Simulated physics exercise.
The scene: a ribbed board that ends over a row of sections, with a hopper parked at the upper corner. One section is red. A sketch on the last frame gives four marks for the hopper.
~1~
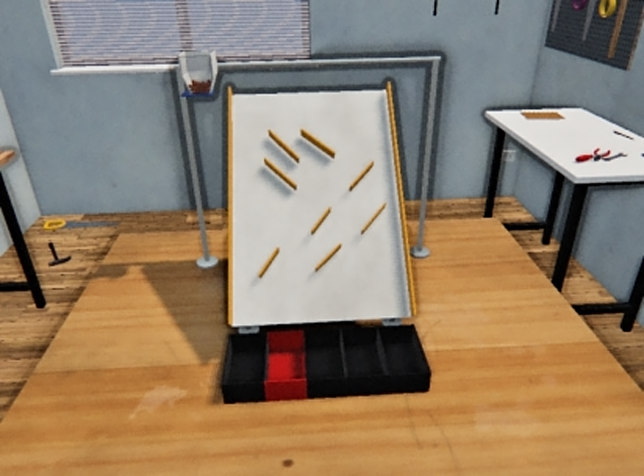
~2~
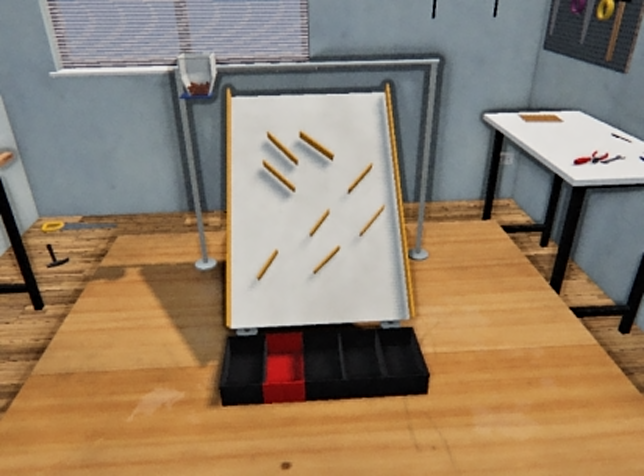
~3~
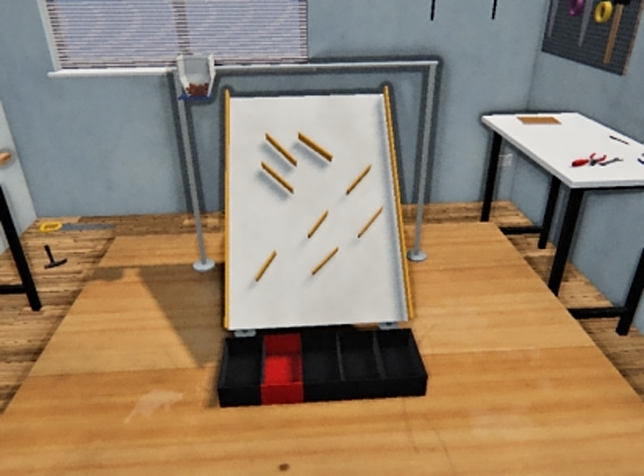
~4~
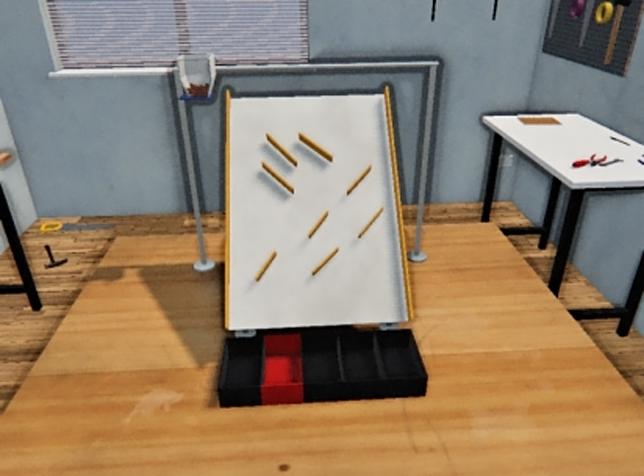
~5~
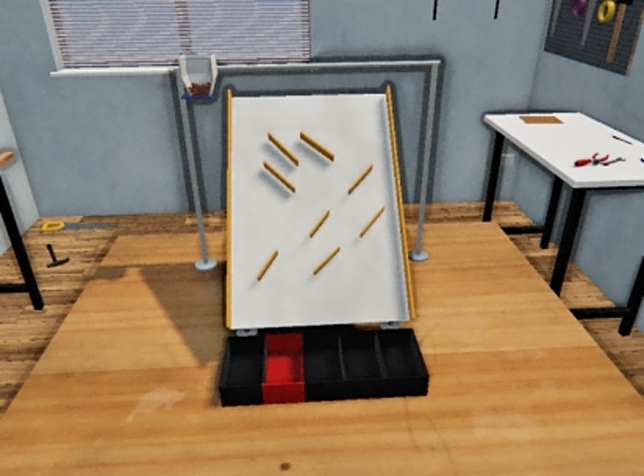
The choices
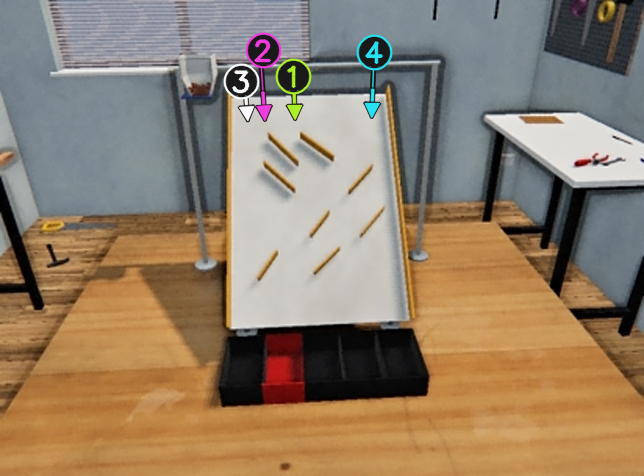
A white ribbed board stands above a row of black and red sections, barely moving.
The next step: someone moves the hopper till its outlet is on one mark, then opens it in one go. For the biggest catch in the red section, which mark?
Mark 1.
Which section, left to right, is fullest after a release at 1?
The second.
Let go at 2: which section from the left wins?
The first from the left.
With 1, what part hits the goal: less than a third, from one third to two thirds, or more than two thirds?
Mark 1 gives from one third to two thirds.
On the marked copy, mark 1 meets the board at (294, 114); mark 2 meets the board at (264, 115); mark 3 meets the board at (247, 115); mark 4 meets the board at (371, 112).
With 1, about half in the red section, about a third in other sections, a small part held on the board, a stray few outside the box.
With 2, a small part in the red section, about two thirds in other sections, a small part held on the board, a small part outside the box.
With 3, a small part in the red section, about two thirds in other sections, a small part held on the board, a small part outside the box.
With 4, about a quarter in the red section, about two thirds in other sections, a small part held on the board.
